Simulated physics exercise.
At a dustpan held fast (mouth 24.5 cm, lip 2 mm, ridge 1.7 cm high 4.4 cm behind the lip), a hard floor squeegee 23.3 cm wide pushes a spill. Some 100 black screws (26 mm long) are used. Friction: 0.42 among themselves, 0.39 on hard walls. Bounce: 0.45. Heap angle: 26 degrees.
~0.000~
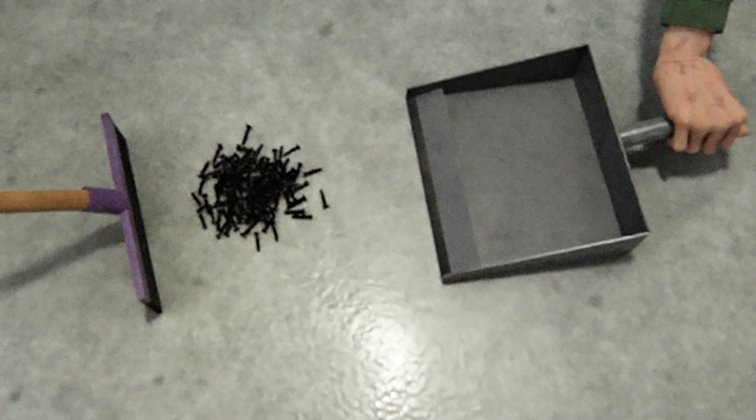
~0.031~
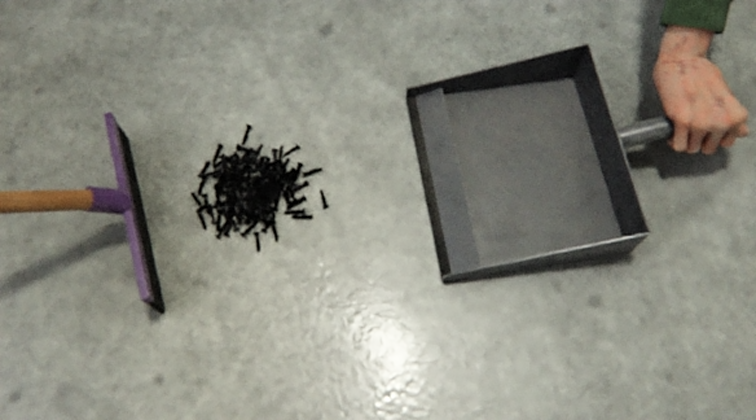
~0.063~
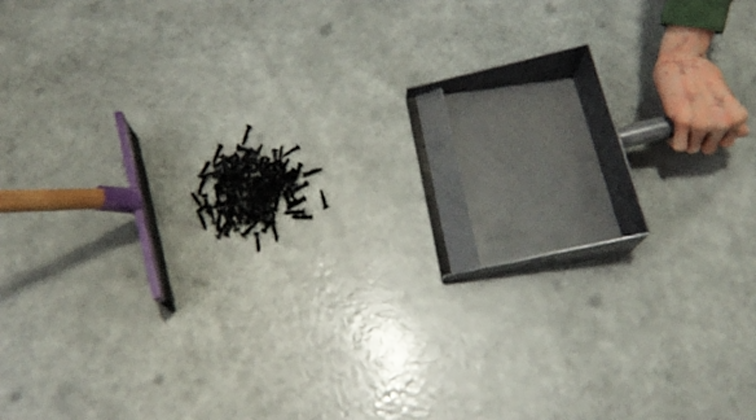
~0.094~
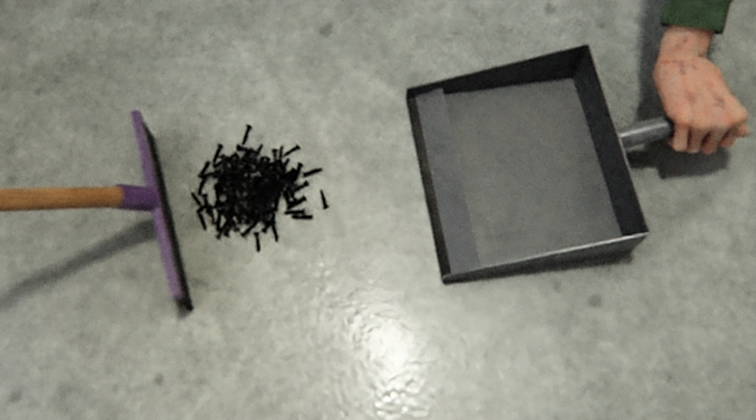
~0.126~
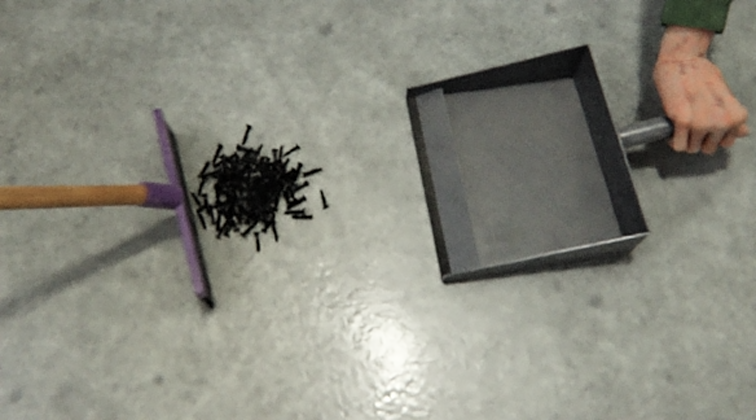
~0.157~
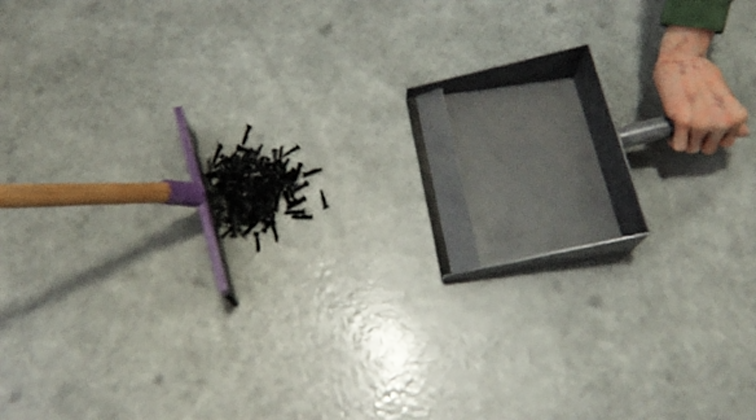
The clip shows a purple squeegee with a wooden handle sliding right across a gray floor until its blade meets the left edge of a pile of black screws, while a hand holds a dark dustpan still at right.
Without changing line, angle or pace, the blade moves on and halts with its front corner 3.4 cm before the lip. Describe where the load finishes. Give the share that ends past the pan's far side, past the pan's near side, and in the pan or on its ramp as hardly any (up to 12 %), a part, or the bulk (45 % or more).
Far side: Hardly any; near side: Hardly any; pan: A part.
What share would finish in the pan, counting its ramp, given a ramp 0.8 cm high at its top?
Around 35 per cent.
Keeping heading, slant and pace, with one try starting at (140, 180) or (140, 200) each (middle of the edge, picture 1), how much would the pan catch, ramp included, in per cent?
First try about 30 per cent, second about 25 per cent.
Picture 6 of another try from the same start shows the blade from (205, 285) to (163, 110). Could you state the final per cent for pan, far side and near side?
Pan 10 % / far 5 % / near 0 %.
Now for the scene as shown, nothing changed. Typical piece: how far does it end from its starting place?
Roughly 20 cm.
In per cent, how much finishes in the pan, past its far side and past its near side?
So it's far side at 5 percent, near side at 0 percent, and the pan at 25 percent.
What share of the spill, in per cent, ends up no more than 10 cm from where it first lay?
About 0 %.
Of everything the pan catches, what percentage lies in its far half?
About 70 %.
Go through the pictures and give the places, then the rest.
The first picture shows blade from (144, 298) to (108, 121), moved 0.0 cm, 0 of the pieces shifted so far; middle of the pieces at (252, 189); pan at (528, 170).
The second picture shows blade from (148, 298) to (111, 121), moved 0.4 cm, 0 of the pieces shifted so far; middle of the pieces at (252, 189).
The third picture shows blade from (159, 297) to (122, 120), moved 1.6 cm, 0 of the pieces shifted so far; middle of the pieces at (252, 189).
The fourth picture shows blade from (178, 295) to (138, 118), moved 3.5 cm, 0 of the pieces shifted so far; middle of the pieces at (252, 189).
The fifth picture shows blade from (201, 293) to (160, 116), moved 6.0 cm, 0 of the pieces shifted so far; middle of the pieces at (252, 189).
The sixth picture shows blade from (225, 291) to (181, 115), moved 8.5 cm, 14 of the pieces shifted so far; middle of the pieces at (252, 189); pan at (528, 170). Its pace works out near 0.79 m/s, heading 3 degrees towards the viewer's side.
After 0.29 s, middle of the blade 15 cm from the lip; 0 % over the lip, far side 0 %, near side 0 %.
After 0.39 s, middle of the blade 7 cm from the lip; 0 % over the lip, far side 0 %, near side 0 %.
Then, at 0.61 s, middle of the blade 5 cm from the lip; 25 % over the lip, far side 5 %, near side 0 %.
By 1.5 s all is still; far side 5 %, near side 0 %, pan 25 %, in front of the lip or behind the blade 70 %.
